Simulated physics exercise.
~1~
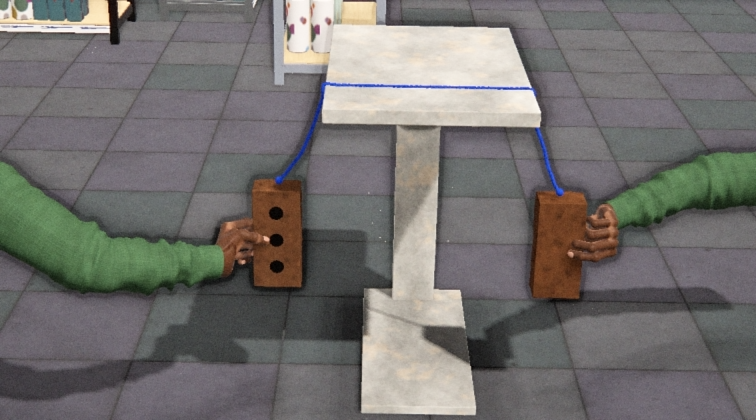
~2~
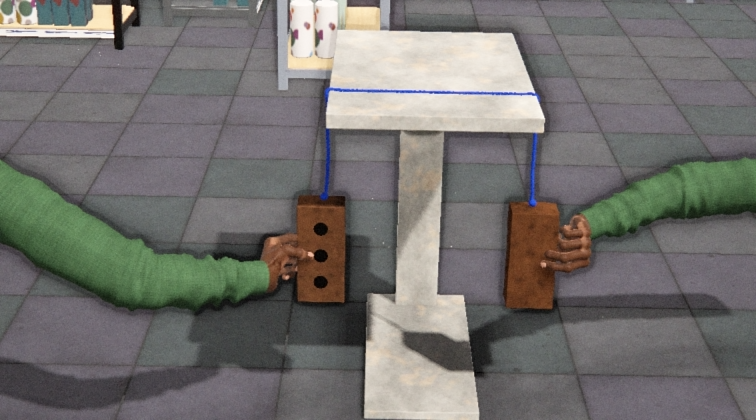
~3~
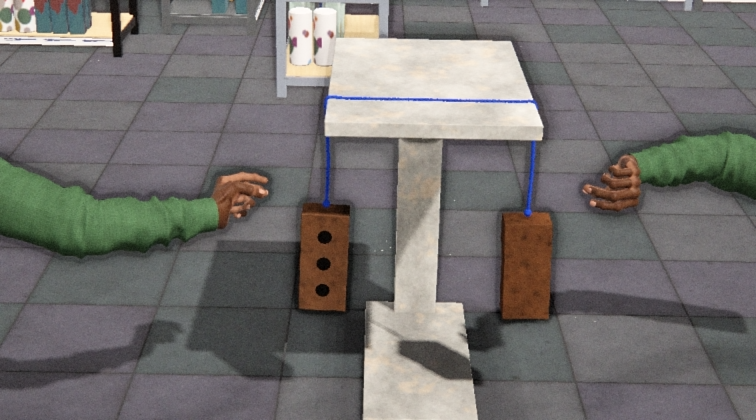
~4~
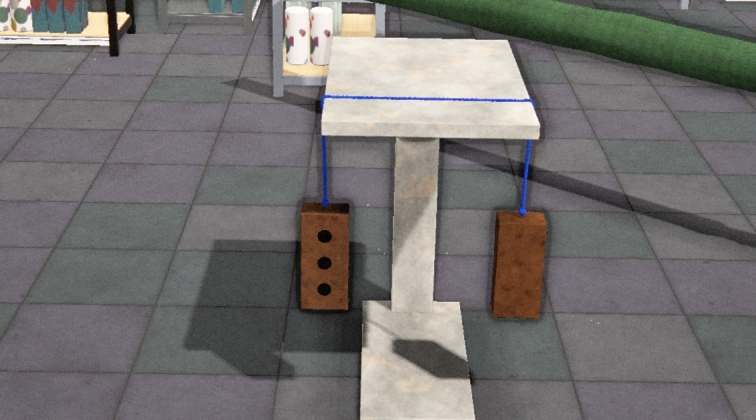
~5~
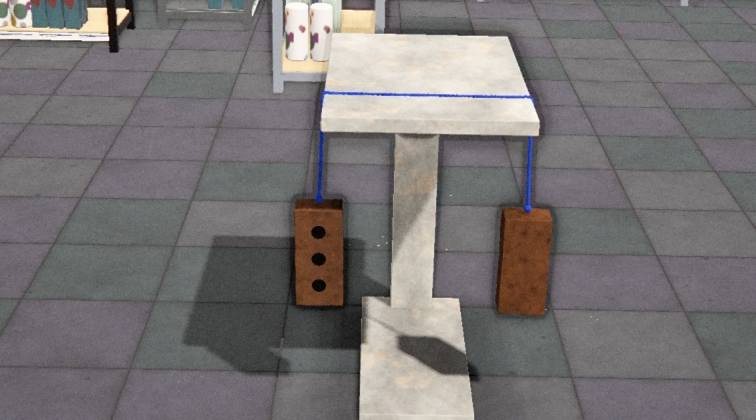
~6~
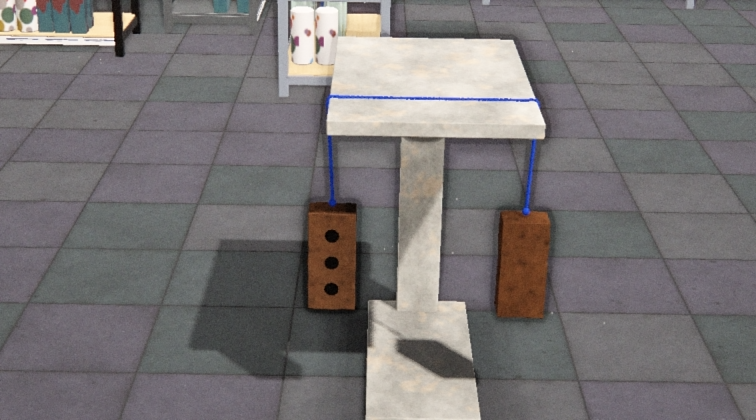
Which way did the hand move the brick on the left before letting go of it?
It moved the left brick to the right, in toward the table's leg.
